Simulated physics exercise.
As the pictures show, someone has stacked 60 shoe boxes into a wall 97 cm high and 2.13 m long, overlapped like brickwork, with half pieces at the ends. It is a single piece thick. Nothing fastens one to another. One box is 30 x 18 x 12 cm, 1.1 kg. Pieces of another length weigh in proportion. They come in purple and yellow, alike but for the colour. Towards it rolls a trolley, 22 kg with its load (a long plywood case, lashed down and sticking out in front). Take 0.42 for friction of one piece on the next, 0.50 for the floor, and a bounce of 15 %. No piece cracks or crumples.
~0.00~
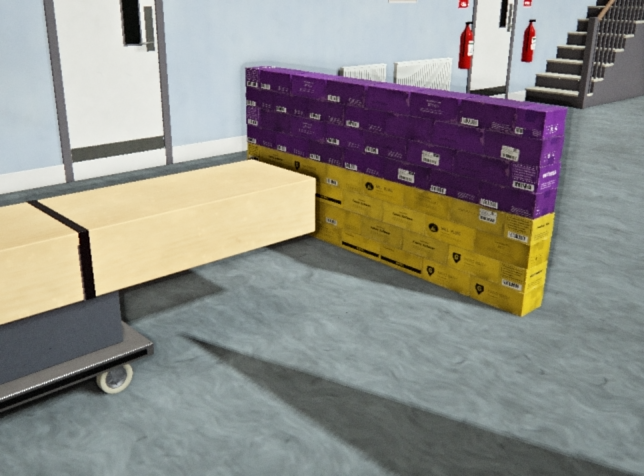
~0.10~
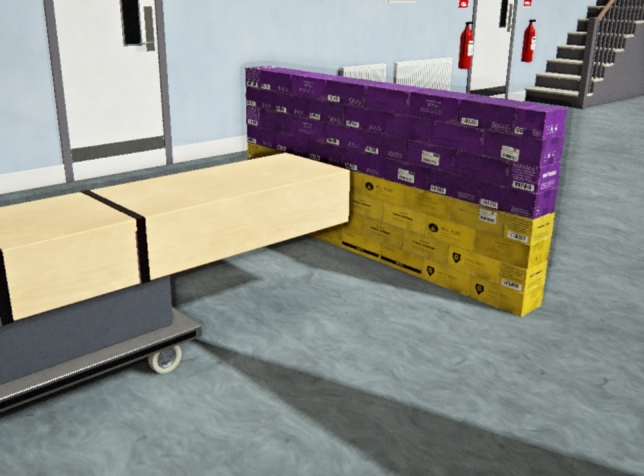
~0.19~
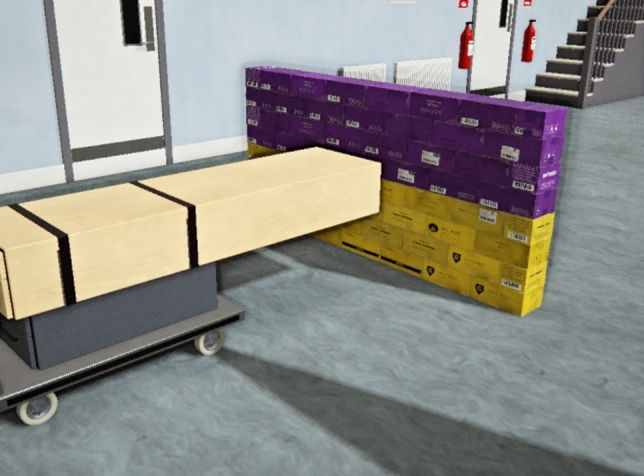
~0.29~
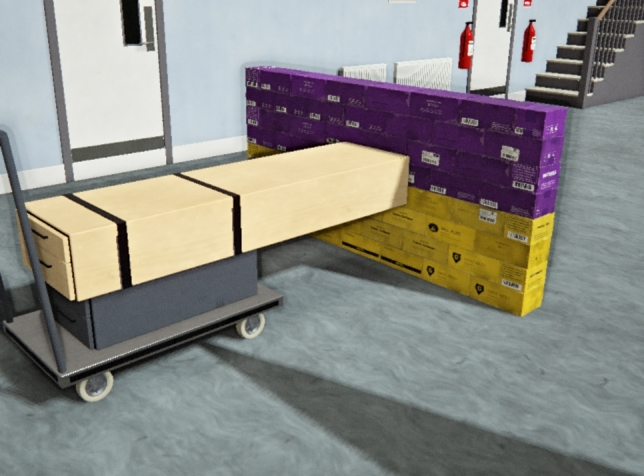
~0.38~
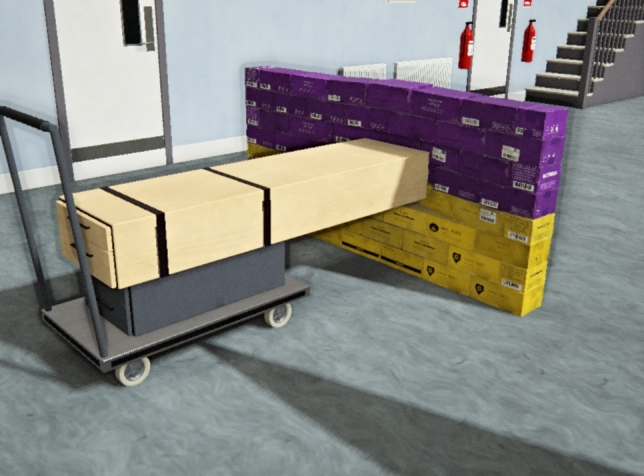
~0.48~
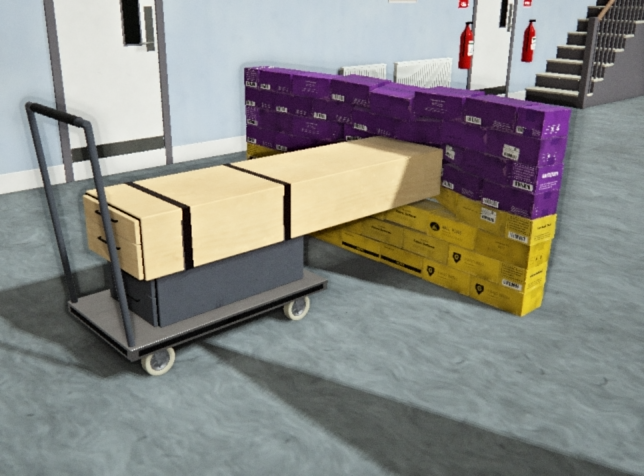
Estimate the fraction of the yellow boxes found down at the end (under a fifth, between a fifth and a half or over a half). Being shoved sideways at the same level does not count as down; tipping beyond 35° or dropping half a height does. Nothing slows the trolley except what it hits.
Fewer than one in five of them.
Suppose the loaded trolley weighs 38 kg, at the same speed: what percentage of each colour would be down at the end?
Then yellow 10, purple 70 per cent.
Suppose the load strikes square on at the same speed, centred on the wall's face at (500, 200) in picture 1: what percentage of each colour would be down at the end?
Then yellow 10, purple 20 per cent.
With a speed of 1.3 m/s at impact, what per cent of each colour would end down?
In that case yellow 0, purple 0 per cent.
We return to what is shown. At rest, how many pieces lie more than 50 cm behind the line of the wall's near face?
About 20.
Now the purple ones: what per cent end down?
Purple 70 per cent.
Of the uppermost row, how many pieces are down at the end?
The count is 7.
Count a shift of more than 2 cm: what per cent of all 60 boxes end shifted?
It is 55 per cent.
After 0.66 s, load 37 cm past the wall's line, still rolling; 1 of the 30 yellow boxes down (4 of 60 in all colours); top yellow box 14 mm from its place; top purple box 3° from how it stood.
After 0.96 s, load 61 cm past the wall's line, still rolling; 3 of the 30 yellow boxes down (16 of 60 in all colours); top yellow box 14 mm from its place; top purple box 17° from how it stood, 43 mm lower.
After 1.32 s, load 89 cm past the wall's line, still rolling; 3 of the 30 yellow boxes down (24 of 60 in all colours); top yellow box 14 mm from its place; top purple box 26° from how it stood, 12 cm lower.
After 1.78 s, load 98 cm past the wall's line, stopped; 3 of the 30 yellow boxes down (25 of 60 in all colours); top yellow box 15 mm from its place; top purple box on its side.
In the end (4.0 s), load 98 cm past the wall's line, stopped; 3 of the 30 yellow boxes down (25 of 60 in all colours); top yellow box 15 mm from its place; top purple box upside down. That is 10 per cent. From the last view, middles, top yellow box near (531, 226), top purple box near (418, 187).
